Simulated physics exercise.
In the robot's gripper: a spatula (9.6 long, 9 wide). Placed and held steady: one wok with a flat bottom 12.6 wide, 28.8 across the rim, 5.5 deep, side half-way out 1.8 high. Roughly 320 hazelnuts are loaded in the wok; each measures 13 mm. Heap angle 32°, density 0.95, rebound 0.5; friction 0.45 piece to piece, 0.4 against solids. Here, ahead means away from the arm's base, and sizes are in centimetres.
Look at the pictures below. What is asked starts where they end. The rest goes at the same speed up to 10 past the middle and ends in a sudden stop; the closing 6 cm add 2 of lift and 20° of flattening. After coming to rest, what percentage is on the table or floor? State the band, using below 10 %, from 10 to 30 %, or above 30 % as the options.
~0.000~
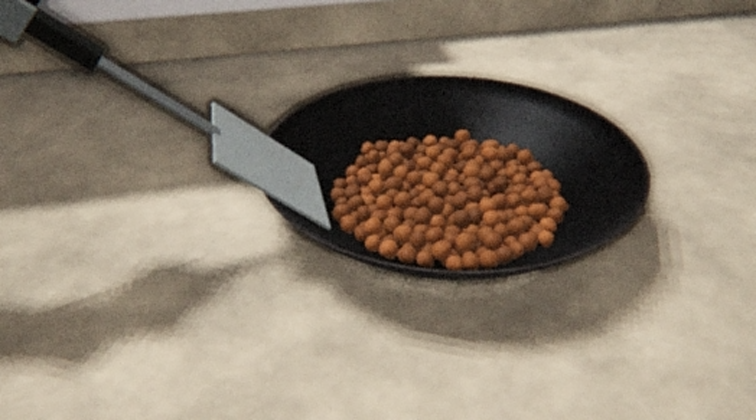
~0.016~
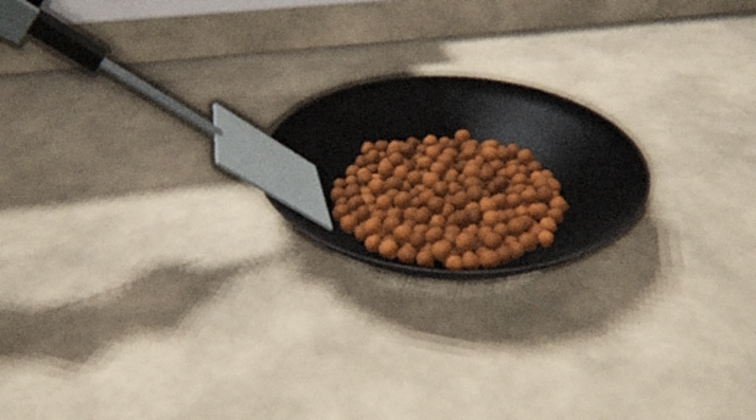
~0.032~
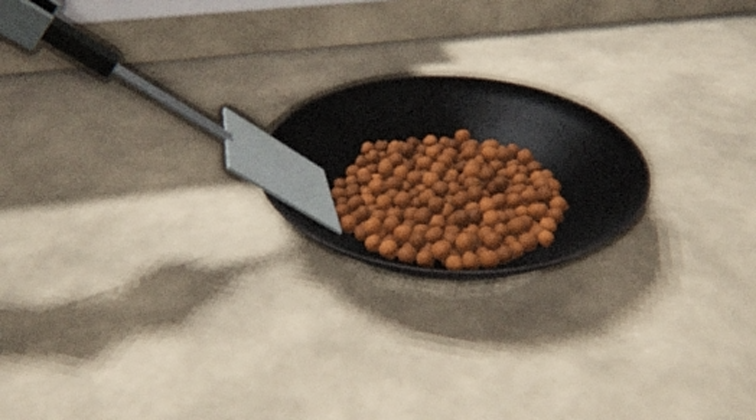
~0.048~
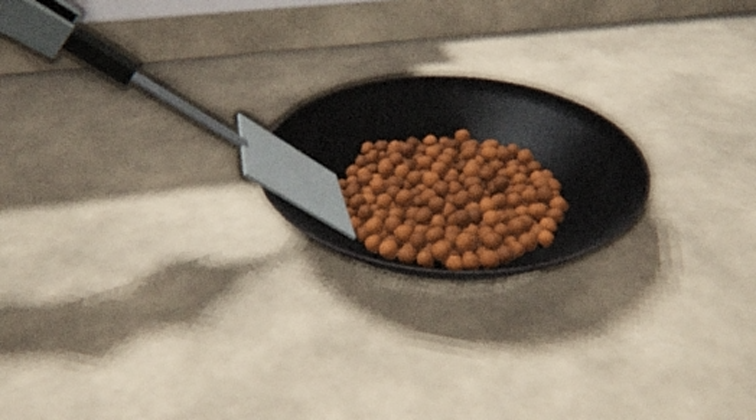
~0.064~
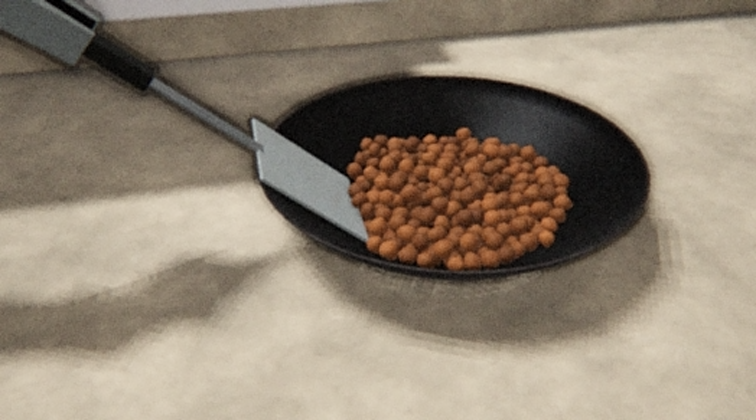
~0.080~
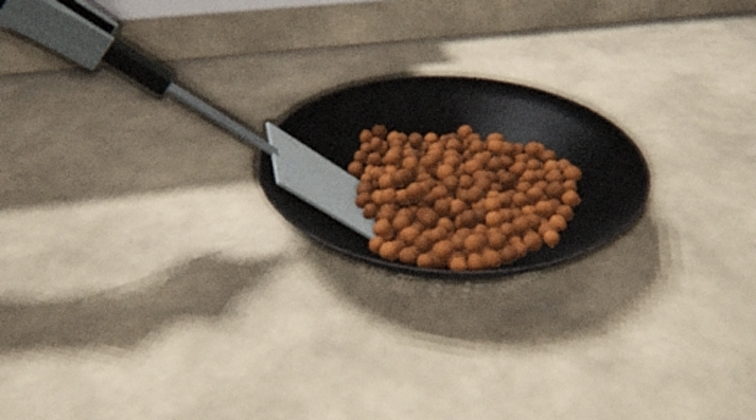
It falls from 10 to 30 %.
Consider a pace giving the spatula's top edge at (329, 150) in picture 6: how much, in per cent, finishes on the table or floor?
My guess is around 50 percent.
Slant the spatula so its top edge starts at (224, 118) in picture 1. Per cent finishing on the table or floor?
Around 20 percent ends up on the table or floor.
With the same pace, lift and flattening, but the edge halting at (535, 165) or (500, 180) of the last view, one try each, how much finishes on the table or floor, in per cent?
Close to 5 and close to 0 per cent, respectively.
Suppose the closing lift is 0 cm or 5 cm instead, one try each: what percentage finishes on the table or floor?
First try about 15 %, second try about 25 %.
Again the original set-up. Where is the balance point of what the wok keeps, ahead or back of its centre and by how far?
Offset: About 4.0 cm, ahead.
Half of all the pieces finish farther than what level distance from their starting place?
I'd put it at close to 5 centimetres.
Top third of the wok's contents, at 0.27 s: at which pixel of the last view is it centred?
It is centred at roughly (548, 160).
After 0.17 s, sloping 42°, highest piece 5 above the table; 317 in the wok.
After 0.27 s, sloping 36°, highest piece 6 above the table; 317 in the wok.
After 0.51 s, sloping 22°, highest piece 8 above the table; 257 in the wok, 47 on the table or floor, 13 on the blade or in flight.
After 1.56 s, sloping 22°, highest piece 6 above the table; 256 in the wok, 61 on the table or floor.
In the end, 256 in the wok, 61 on the table or floor. That is 19 % on the table or floor.
